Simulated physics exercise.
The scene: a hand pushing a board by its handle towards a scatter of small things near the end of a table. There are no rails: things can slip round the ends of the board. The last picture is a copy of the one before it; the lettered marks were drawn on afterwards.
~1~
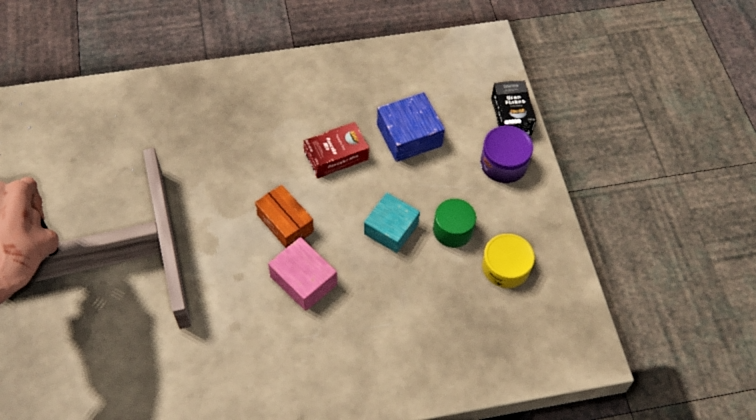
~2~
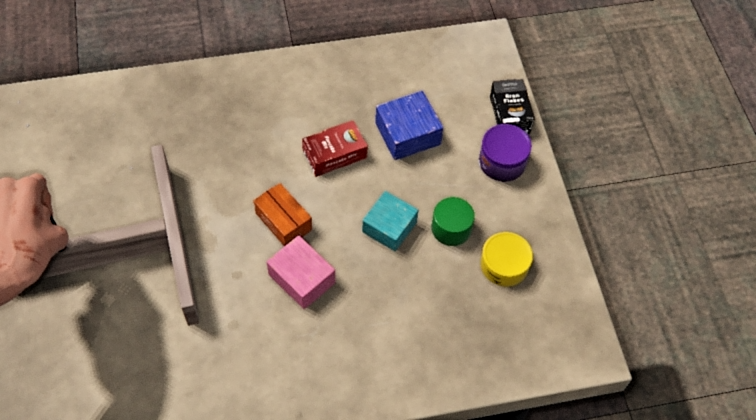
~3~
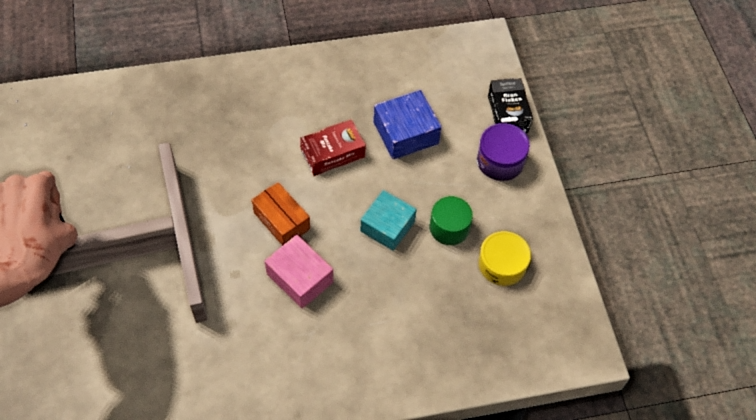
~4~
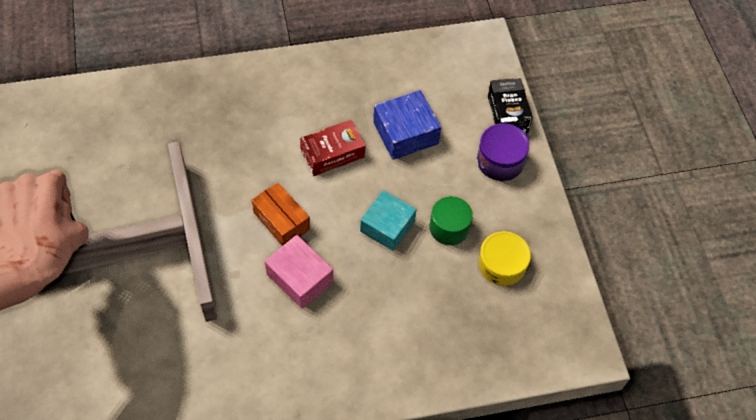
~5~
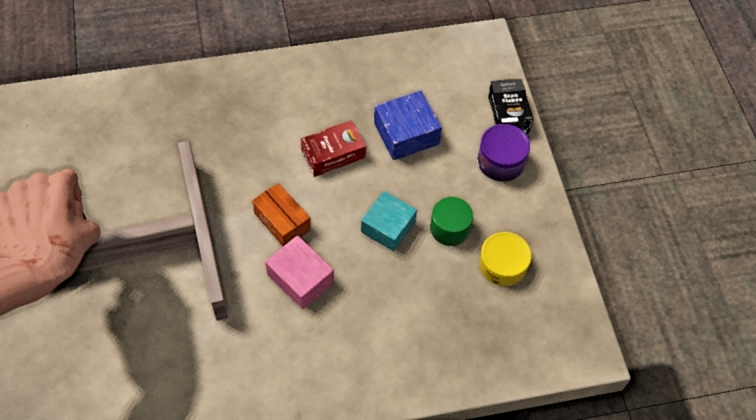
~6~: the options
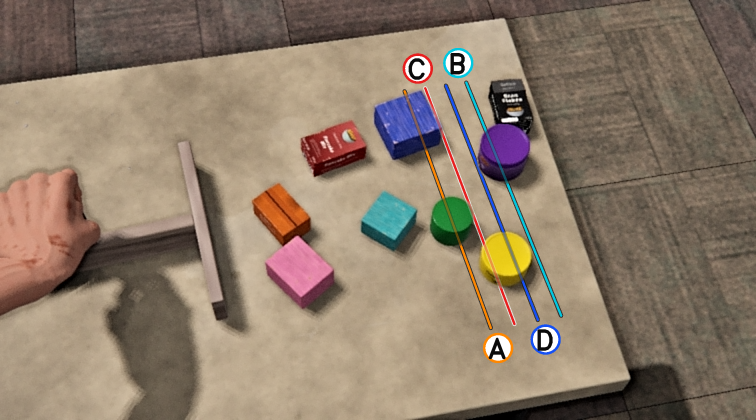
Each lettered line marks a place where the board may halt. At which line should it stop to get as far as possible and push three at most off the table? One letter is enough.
At D, and not beyond.
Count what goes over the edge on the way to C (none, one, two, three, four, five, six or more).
By then, one.
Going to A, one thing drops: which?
It is the black packet.
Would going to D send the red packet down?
No.
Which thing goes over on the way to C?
It is the black packet.
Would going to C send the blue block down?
No.
On the marked copy, A at (445, 201); B at (510, 191); C at (467, 197); D at (488, 194).
Following D. Soon after the start, board (307, 201); pink block (351, 265); orange box (330, 207).
Later, board (412, 185); blue block (471, 115); yellow jar (509, 263).
In the end, board (489, 173); black packet over the edge; blue block over the edge; two fallen.
As for the rest, A is within the limit but short; B drops five; C is within the limit but short.
